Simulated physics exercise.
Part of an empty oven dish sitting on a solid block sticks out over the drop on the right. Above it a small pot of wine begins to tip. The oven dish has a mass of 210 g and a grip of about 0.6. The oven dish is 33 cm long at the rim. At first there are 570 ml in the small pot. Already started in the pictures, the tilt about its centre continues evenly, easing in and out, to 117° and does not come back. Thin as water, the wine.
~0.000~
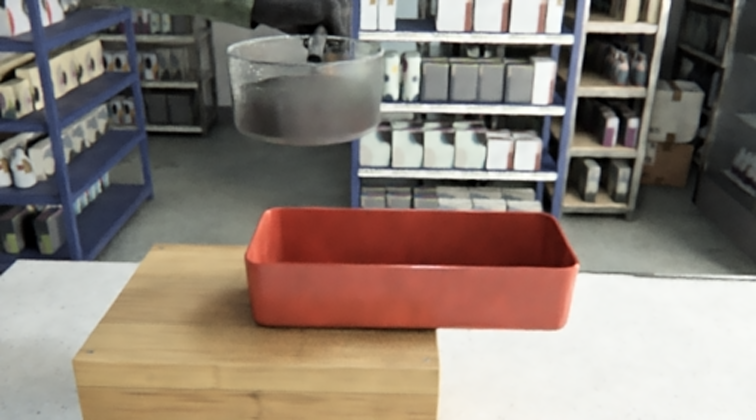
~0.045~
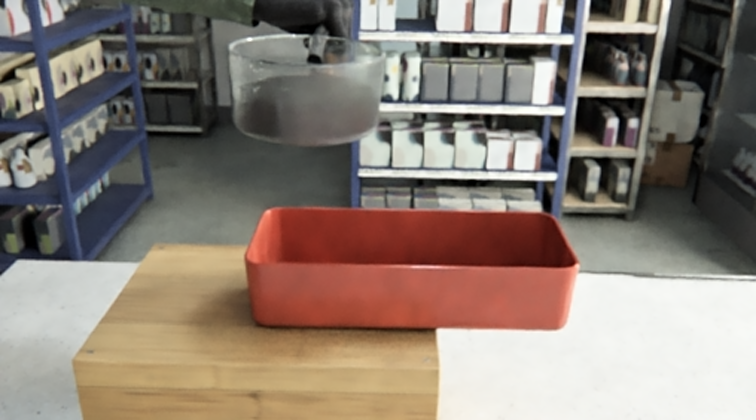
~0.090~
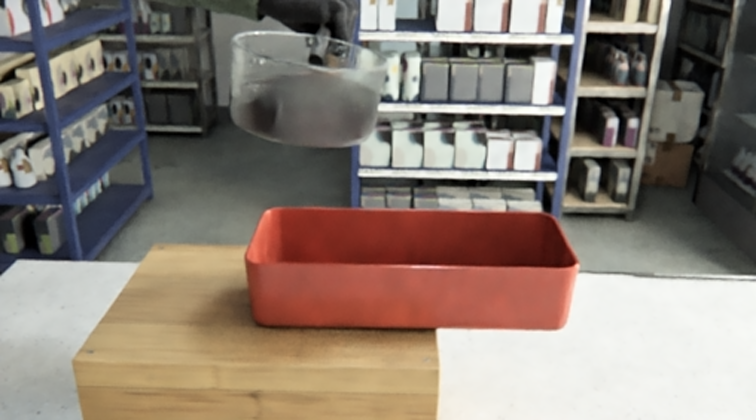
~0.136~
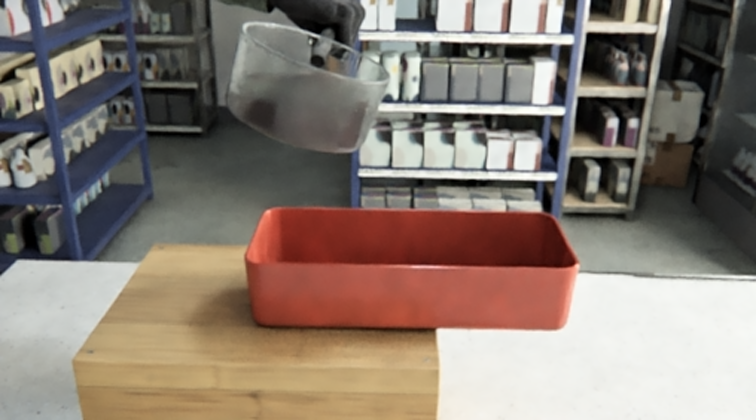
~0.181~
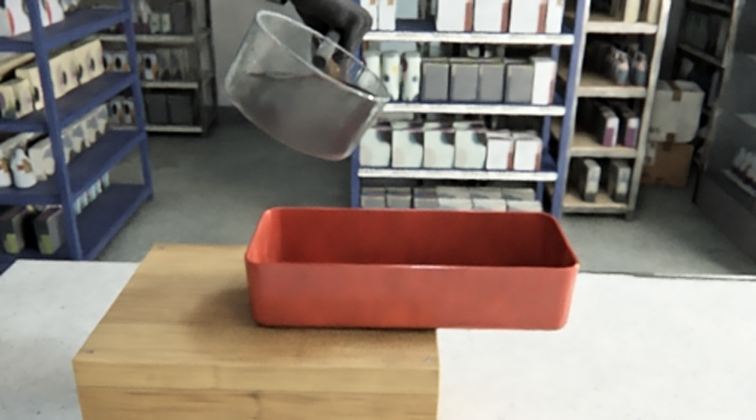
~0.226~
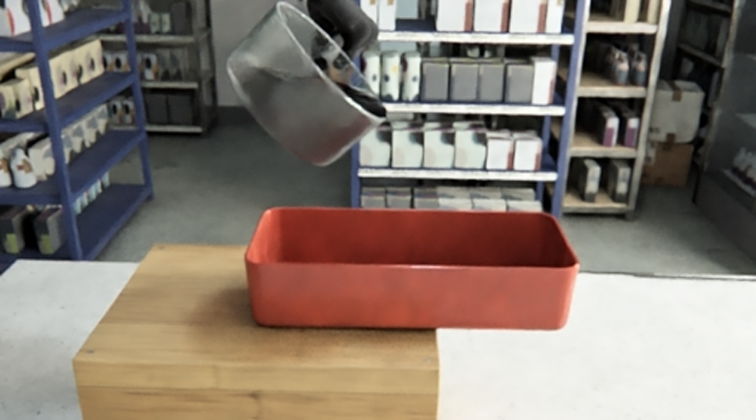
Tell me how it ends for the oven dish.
The dish stays where it is.
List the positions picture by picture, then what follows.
In the first frame, it leans 0°; its right rim is at (382, 53); the wine meets the walls at (237, 87) and (378, 90); the oven dish's rim runs from (255, 235) to (565, 240); the block's edge is at (437, 369).
In the second frame, it leans 2°; its right rim is at (383, 56); the wine meets the walls at (237, 87) and (378, 91).
In the third frame, it leans 8°; its right rim is at (386, 64); the wine meets the walls at (236, 85) and (378, 92).
In the fourth frame, it leans 19°; its right rim is at (389, 79); the wine meets the walls at (233, 82) and (379, 94).
In the fifth frame, it leans 32°; its right rim is at (388, 97); the wine meets the walls at (230, 74) and (381, 98).
In the sixth frame, it leans 47°; its right rim is at (383, 117); the wine meets the walls at (236, 63) and (381, 101); 1 per cent is over the edge.
Then, 0.46 s in, the tilt is 114° and 14 per cent is still to pour; the oven dish lies level with 36 per cent in it.
Then, 0.64 s in, the tilt is 117° and 2 per cent is still to pour; the oven dish lies level with 83 per cent in it.
Then, 0.82 s in, the tilt is 117° and 0 per cent is still to pour; the oven dish lies level with 88 per cent in it.
Then, 1.02 s in, the tilt is 117° and 0 per cent is still to pour; the oven dish lies level with 90 per cent in it.
Finally, the oven dish lies level with 90 per cent in it.
